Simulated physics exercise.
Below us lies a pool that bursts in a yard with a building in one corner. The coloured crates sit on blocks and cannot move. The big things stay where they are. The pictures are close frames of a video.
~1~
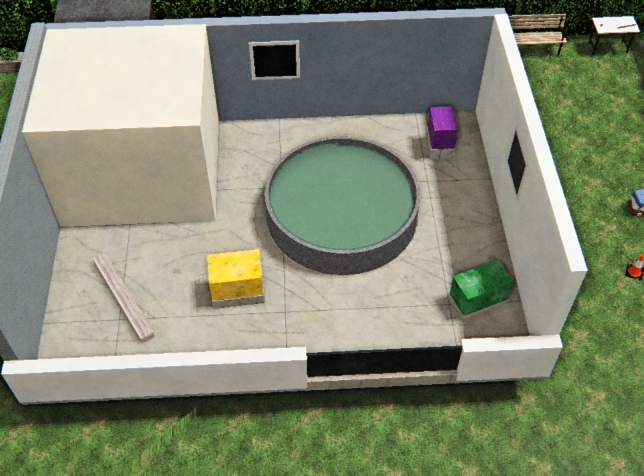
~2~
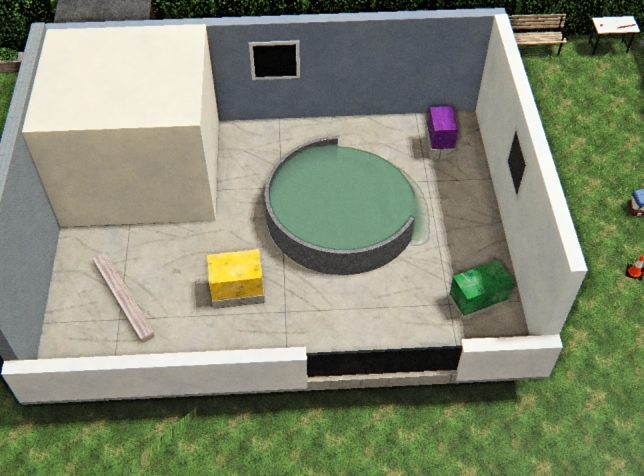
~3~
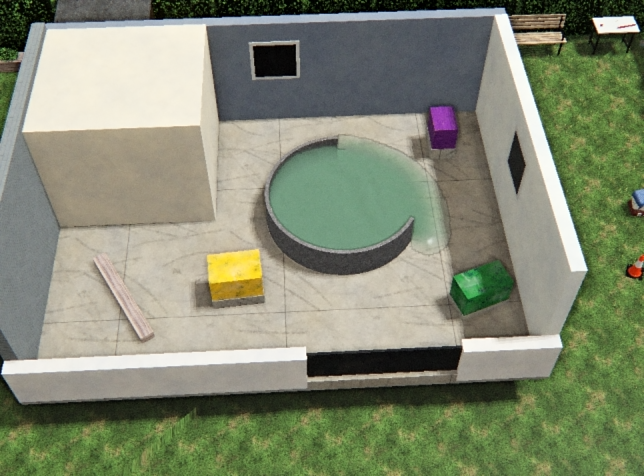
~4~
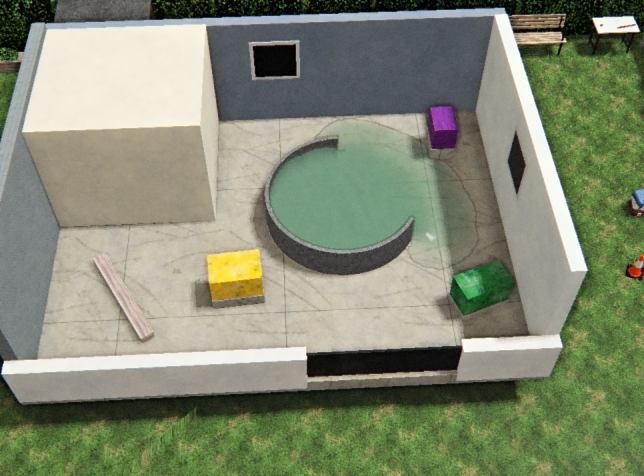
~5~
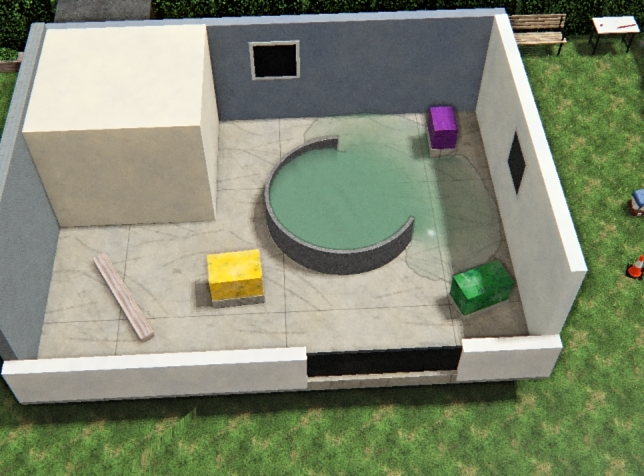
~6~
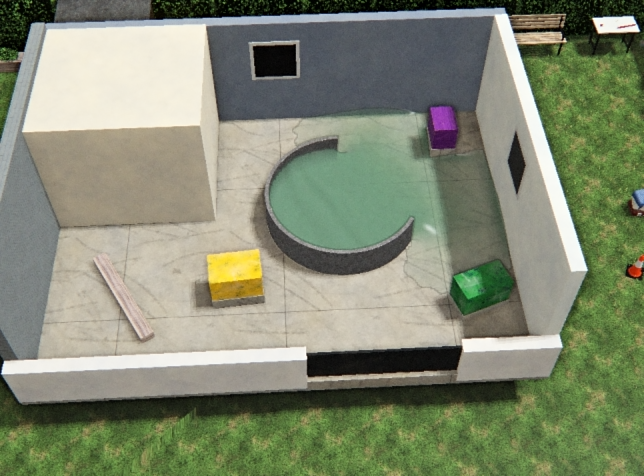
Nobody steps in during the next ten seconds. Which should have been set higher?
The purple crate is soaked; the yellow crate keeps dry; the green crate is soaked.
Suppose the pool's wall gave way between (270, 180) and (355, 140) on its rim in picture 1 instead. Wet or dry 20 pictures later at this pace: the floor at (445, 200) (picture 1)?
There: Awash.
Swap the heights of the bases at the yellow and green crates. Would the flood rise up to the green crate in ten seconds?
In short: Green crate is wetted.
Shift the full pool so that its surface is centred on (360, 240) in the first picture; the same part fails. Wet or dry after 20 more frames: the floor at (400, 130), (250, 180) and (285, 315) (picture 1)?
In that order: Awash, not flooded, clear.
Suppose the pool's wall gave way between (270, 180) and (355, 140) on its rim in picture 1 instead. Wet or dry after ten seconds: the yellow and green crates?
In short: The yellow crate takes water, the green crate gets wet.
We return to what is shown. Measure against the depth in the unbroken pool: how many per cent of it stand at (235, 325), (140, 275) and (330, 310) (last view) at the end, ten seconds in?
Roughly 12, 18 and 18 per cent, in turn.
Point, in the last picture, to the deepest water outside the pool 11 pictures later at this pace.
Close to (450, 114).
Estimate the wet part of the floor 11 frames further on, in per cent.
Near 35 in a hundred.
A moment on, water covers 25 % of the floor; the purple crate water round its plinth, the yellow crate not reached, the green crate water round its plinth.
Next, water covers 35 % of the floor; the purple crate water round its plinth, the yellow crate not reached, the green crate water round its plinth.
Then, water covers 55 % of the floor; the purple crate water round its plinth, the yellow crate not reached, the green crate water round its plinth.
Later, water covers 80 % of the floor; the purple crate water round its plinth, the yellow crate water round its plinth, the green crate water round its plinth.
In the end, water covers 100 % of the floor; the purple crate was topped, the yellow crate stayed above the water, the green crate was topped.
